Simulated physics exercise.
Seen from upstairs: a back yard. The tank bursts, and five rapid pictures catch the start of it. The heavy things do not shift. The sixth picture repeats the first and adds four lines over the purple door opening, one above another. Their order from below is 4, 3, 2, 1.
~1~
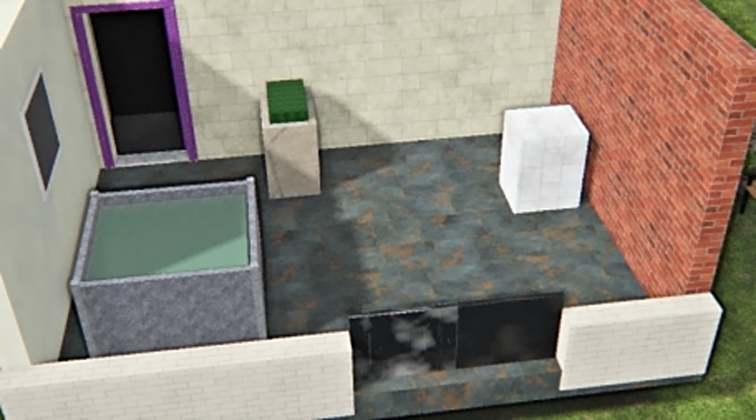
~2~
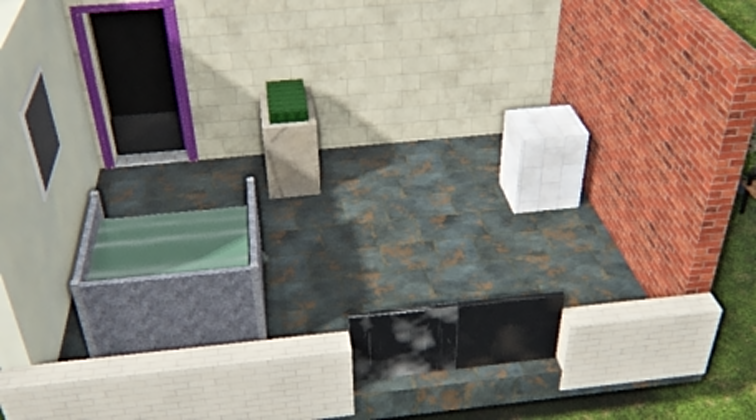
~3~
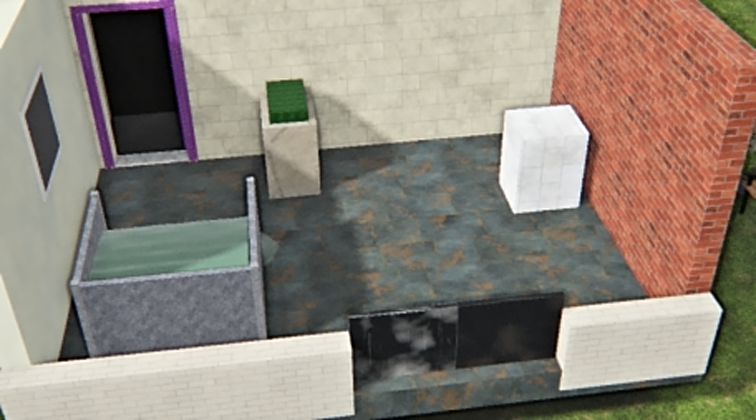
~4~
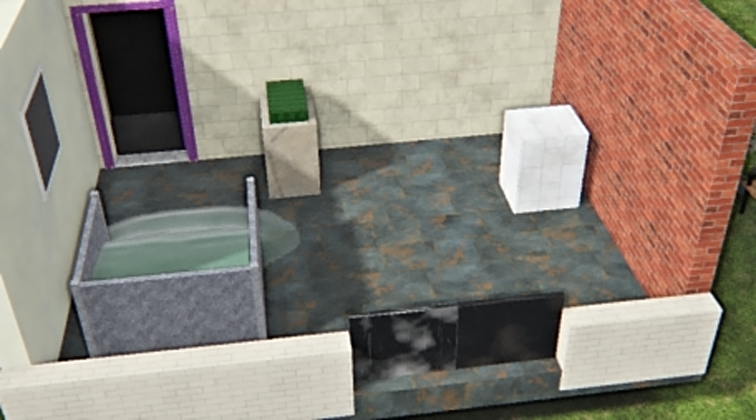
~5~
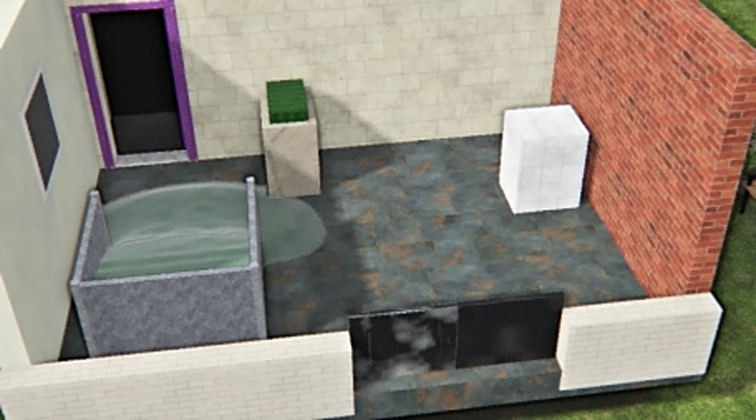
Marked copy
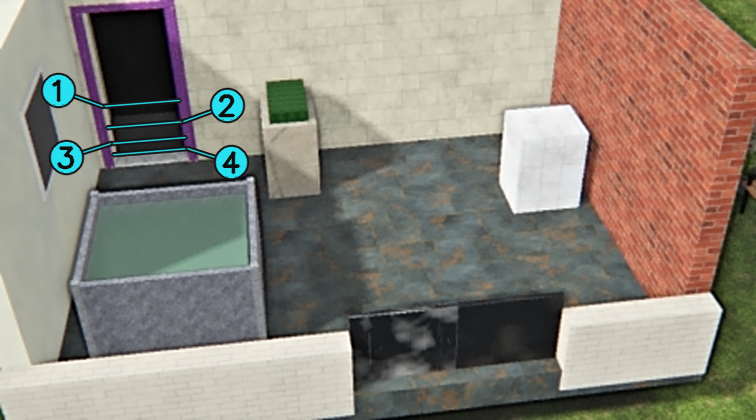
Water drops in a grey tank as its back side opens, then spreads across the dark paving.
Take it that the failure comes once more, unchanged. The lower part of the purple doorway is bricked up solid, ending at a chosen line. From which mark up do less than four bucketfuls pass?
Choose 2.
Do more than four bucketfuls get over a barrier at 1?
No.
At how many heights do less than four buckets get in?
Two.
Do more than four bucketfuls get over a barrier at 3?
Yes, it does.
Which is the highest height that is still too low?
It is 3.
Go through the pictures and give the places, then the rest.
Water in the tank at rest, its middle at (171, 236); foot of the purple doorway at (152, 164); shut gate at (456, 316).
Water covers 2 % of the ground, its front hidden from here.
Water covers 5 % of the ground, its front hidden from here.
Water covers 11 % of the ground and shows as far out as (277, 225).
Water covers 18 % of the ground and shows as far out as (157, 190).
On the marked copy, 1 at (141, 103); 2 at (145, 124); 3 at (148, 140); 4 at (150, 151); from the bottom up 4, 3, 2, 1.
With 1, nothing gets over.
With 2, a splash gets over, under a bucket.
With 3, about 13 bucketfuls get in.
With 4, dozens of bucketfuls pour in.
